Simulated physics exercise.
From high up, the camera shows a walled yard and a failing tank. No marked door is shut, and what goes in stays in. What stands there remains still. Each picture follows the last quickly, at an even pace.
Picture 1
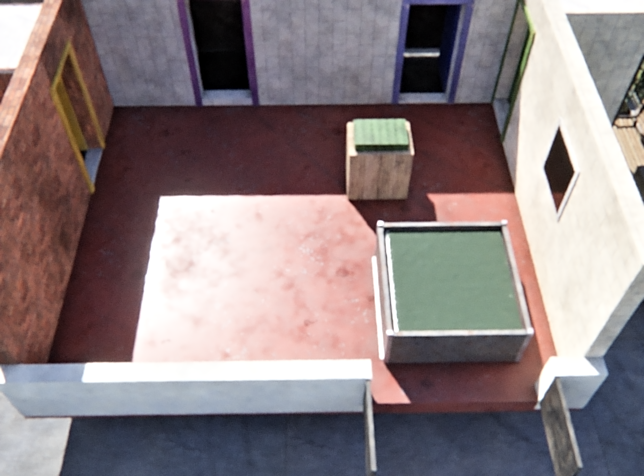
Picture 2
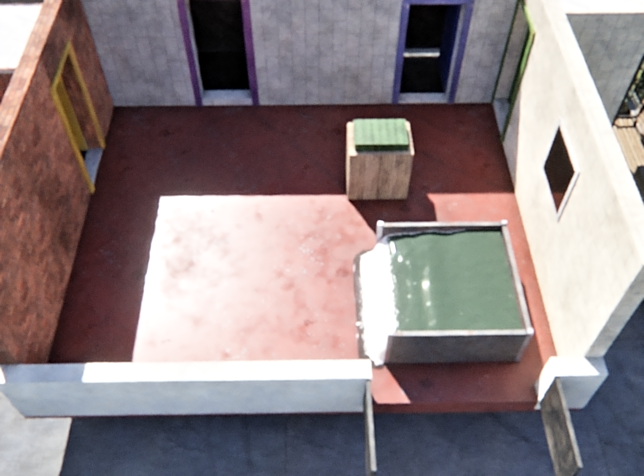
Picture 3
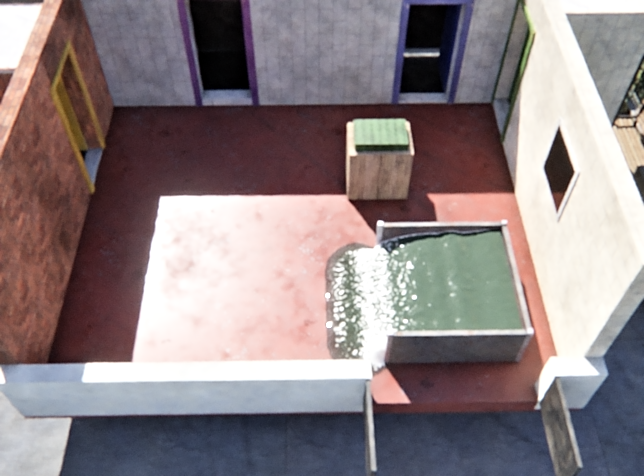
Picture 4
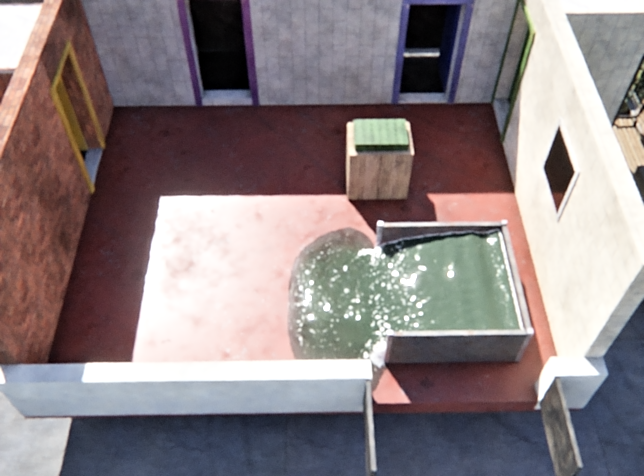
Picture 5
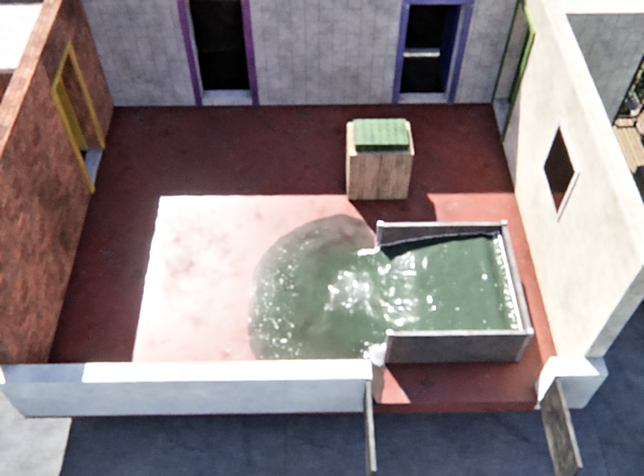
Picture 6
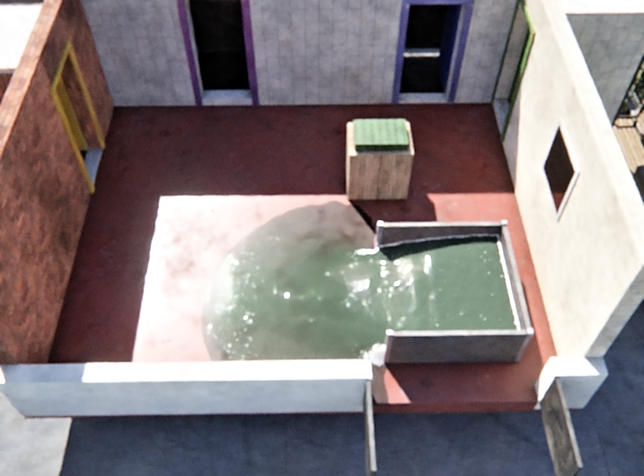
In a walled yard, green water bursts from a tank's left side and spreads left.
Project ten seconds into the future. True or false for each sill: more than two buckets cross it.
Blue door - false; green door - false; yellow door - true; purple door - false.
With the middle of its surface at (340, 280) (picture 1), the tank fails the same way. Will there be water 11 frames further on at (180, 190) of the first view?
My call for that spot: Swamped.
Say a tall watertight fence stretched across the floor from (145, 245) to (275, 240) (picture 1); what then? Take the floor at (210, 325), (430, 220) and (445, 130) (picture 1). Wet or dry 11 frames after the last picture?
In order: Soaked, untouched, untouched.
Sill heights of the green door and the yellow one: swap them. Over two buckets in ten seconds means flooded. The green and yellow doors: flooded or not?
The green one goes past the mark, the yellow one falls short.
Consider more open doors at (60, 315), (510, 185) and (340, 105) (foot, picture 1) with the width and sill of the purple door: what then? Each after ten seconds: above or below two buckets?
In order: Exceeds it, falls short, falls short.
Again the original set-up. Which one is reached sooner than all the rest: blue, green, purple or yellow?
I'd go with the yellow-painted one.
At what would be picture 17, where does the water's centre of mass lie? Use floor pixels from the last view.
My reading is close to (252, 299).
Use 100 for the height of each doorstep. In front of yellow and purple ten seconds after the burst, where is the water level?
First around 170 percent, second around 40 percent.
A moment on, water covers 40 % of the floor; the blue door not reached, the green door not reached, the yellow door not reached, the purple door not reached.
Next, water covers 50 % of the floor; the blue door not reached, the green door not reached, the yellow door not reached, the purple door not reached.
Then, water covers 55 % of the floor; the blue door not reached, the green door not reached, the yellow door over two buckets in, the purple door wet at the sill, nothing in.
Later, water covers 70 % of the floor; the blue door not reached, the green door not reached, the yellow door over two buckets in, the purple door wet at the sill, nothing in.
In the end, water covers 90 % of the floor; the blue door wet at the sill, nothing in, the green door wet at the sill, nothing in, the yellow door far over two buckets in, the purple door under two buckets in.
